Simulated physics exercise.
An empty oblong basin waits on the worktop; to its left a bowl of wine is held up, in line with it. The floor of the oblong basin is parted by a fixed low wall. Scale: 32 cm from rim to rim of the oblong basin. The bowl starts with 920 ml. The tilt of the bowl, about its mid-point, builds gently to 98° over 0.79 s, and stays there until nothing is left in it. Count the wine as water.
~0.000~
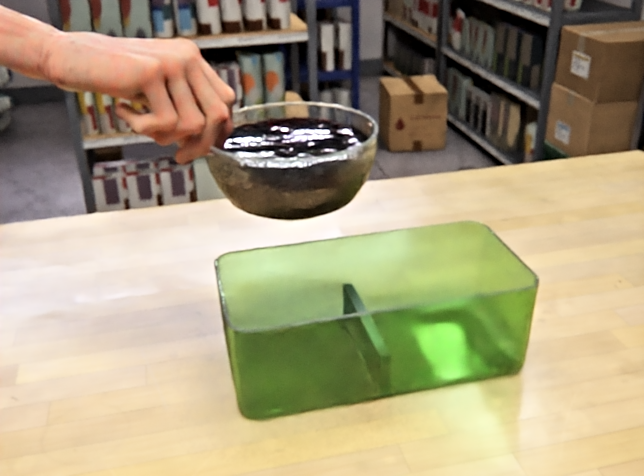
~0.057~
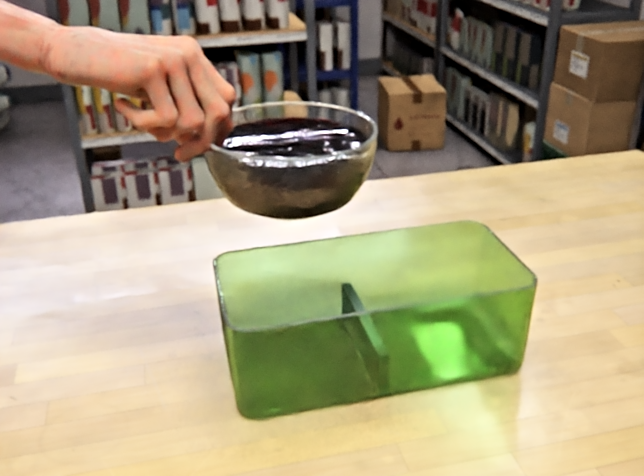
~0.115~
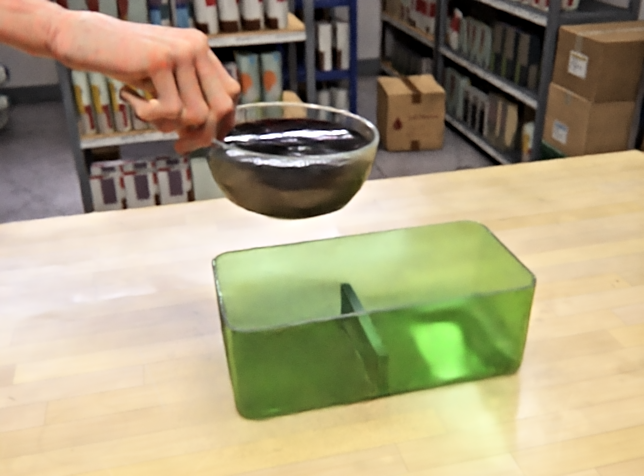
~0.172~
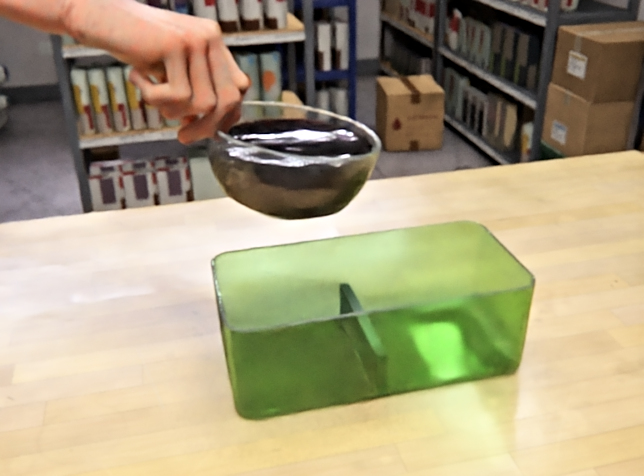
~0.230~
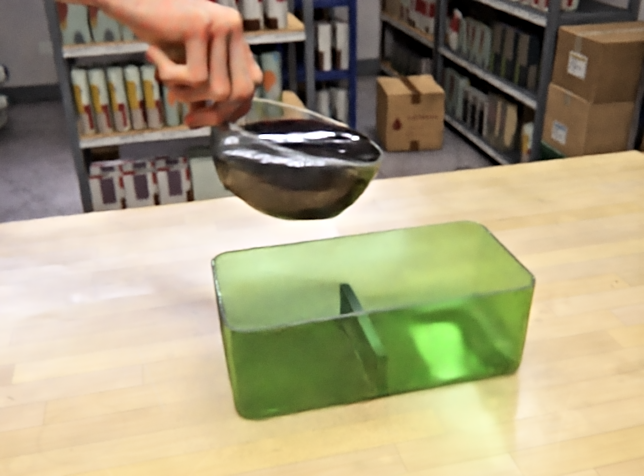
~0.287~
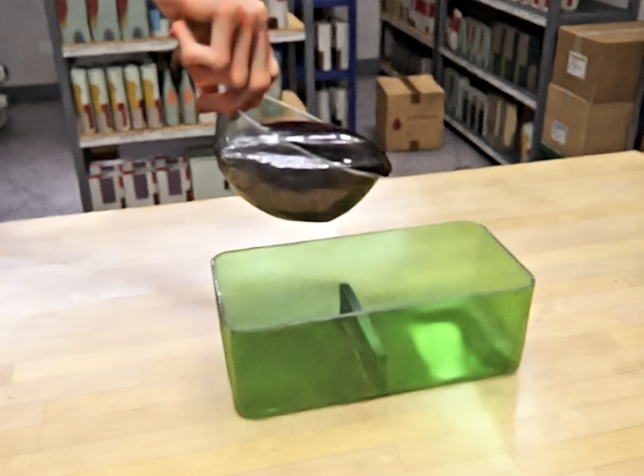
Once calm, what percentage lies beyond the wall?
The far part has some 91 per cent.
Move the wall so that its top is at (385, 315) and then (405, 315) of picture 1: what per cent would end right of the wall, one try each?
In turn about 80 and 55 per cent.
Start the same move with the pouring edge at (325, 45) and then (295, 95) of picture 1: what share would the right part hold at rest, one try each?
In turn about 75 and 45 per cent.
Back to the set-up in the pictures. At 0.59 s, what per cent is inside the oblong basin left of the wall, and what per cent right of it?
Left about 0, right about 42.
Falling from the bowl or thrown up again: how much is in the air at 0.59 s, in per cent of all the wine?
Some 34 per cent.
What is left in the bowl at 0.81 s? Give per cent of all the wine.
About 2 per cent.
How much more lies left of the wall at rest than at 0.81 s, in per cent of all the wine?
About 1 per cent.
After 0.59 s the tilt is 83° and 25 per cent is still to pour, 0 is left of the wall and 41 right of it.
After 0.81 s the tilt is 98° and 2 per cent is still to pour, 7 is left of the wall and 84 right of it.
After 1.04 s the tilt is 98° and 0 per cent is still to pour, 9 is left of the wall and 91 right of it.
After 1.29 s the tilt is 98° and 0 per cent is still to pour, 9 is left of the wall and 91 right of it.
In the end 9 per cent lies left of the wall, 91 right of it and 1 outside.
